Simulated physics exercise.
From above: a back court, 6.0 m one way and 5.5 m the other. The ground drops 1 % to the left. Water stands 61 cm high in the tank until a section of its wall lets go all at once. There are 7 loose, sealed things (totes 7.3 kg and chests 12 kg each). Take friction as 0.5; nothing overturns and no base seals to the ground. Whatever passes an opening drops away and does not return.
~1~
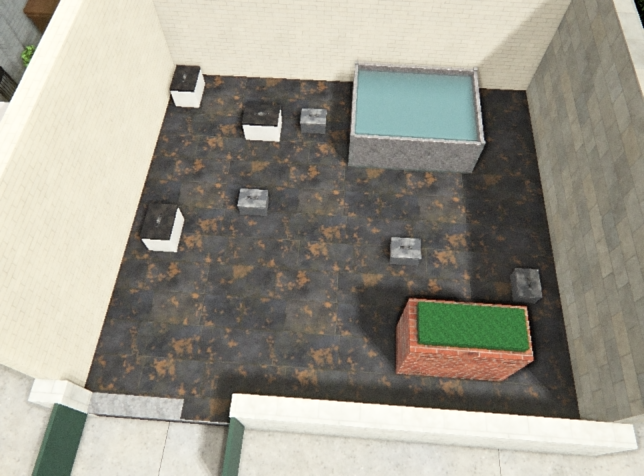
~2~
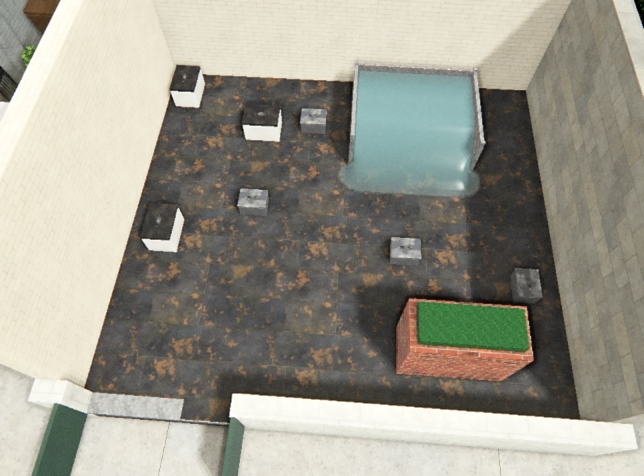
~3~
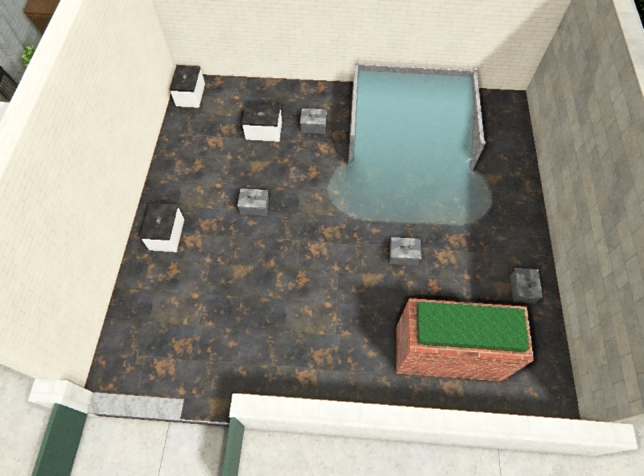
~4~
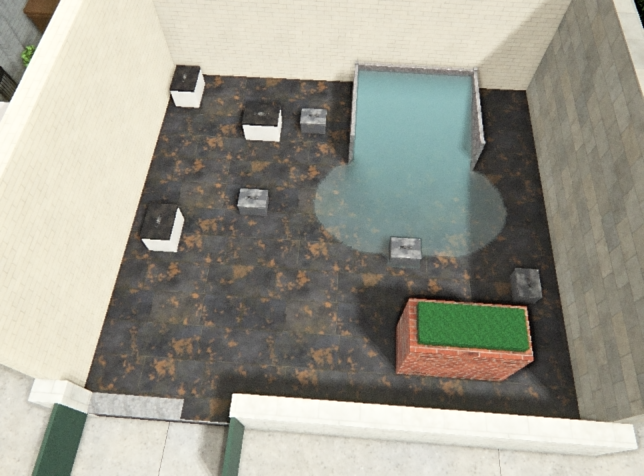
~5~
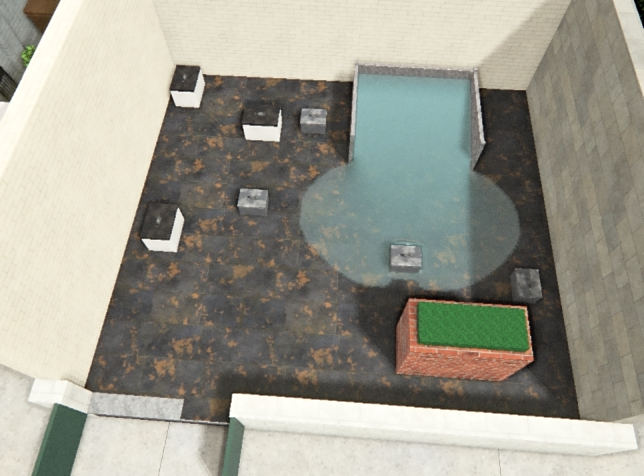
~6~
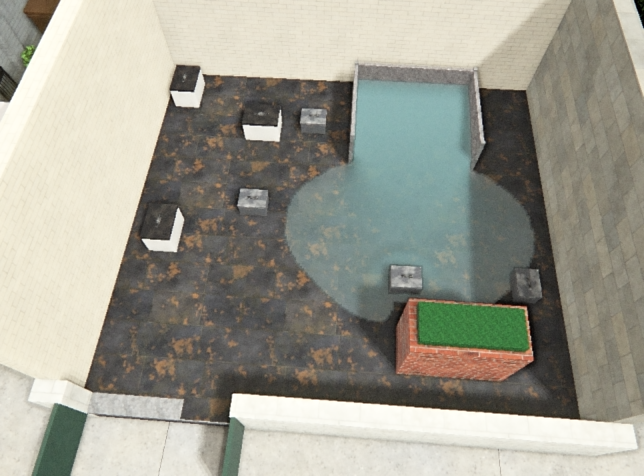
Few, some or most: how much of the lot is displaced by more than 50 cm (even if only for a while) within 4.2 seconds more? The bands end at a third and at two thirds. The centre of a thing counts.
It is not even a third.
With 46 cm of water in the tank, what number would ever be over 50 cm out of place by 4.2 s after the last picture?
Then 2.
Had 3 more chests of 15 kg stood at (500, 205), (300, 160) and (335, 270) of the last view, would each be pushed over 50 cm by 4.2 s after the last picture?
In that order: Less, under, over.
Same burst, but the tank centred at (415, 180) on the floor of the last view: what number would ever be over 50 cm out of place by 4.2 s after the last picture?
Then 2.
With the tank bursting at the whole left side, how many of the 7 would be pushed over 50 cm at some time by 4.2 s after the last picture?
Then 5.
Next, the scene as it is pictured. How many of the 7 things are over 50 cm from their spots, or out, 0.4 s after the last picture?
By then 1.
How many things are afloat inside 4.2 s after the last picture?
I count 1.
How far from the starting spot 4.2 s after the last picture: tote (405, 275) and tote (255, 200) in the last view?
In that order: 120 cm, 0 cm.
Then, 0.4 s after the last picture 1 of 7 are over 50 cm from their spots; 1 afloat.
Then, 1.5 s after the last picture 2 of 7 are over 50 cm from their spots; 2 afloat.
Then, 2.8 s after the last picture 2 of 7 are over 50 cm from their spots; 2 afloat.
Then, 4.2 s after the last picture 2 of 7 are over 50 cm from their spots, and 2 have been at some point; 1 afloat.
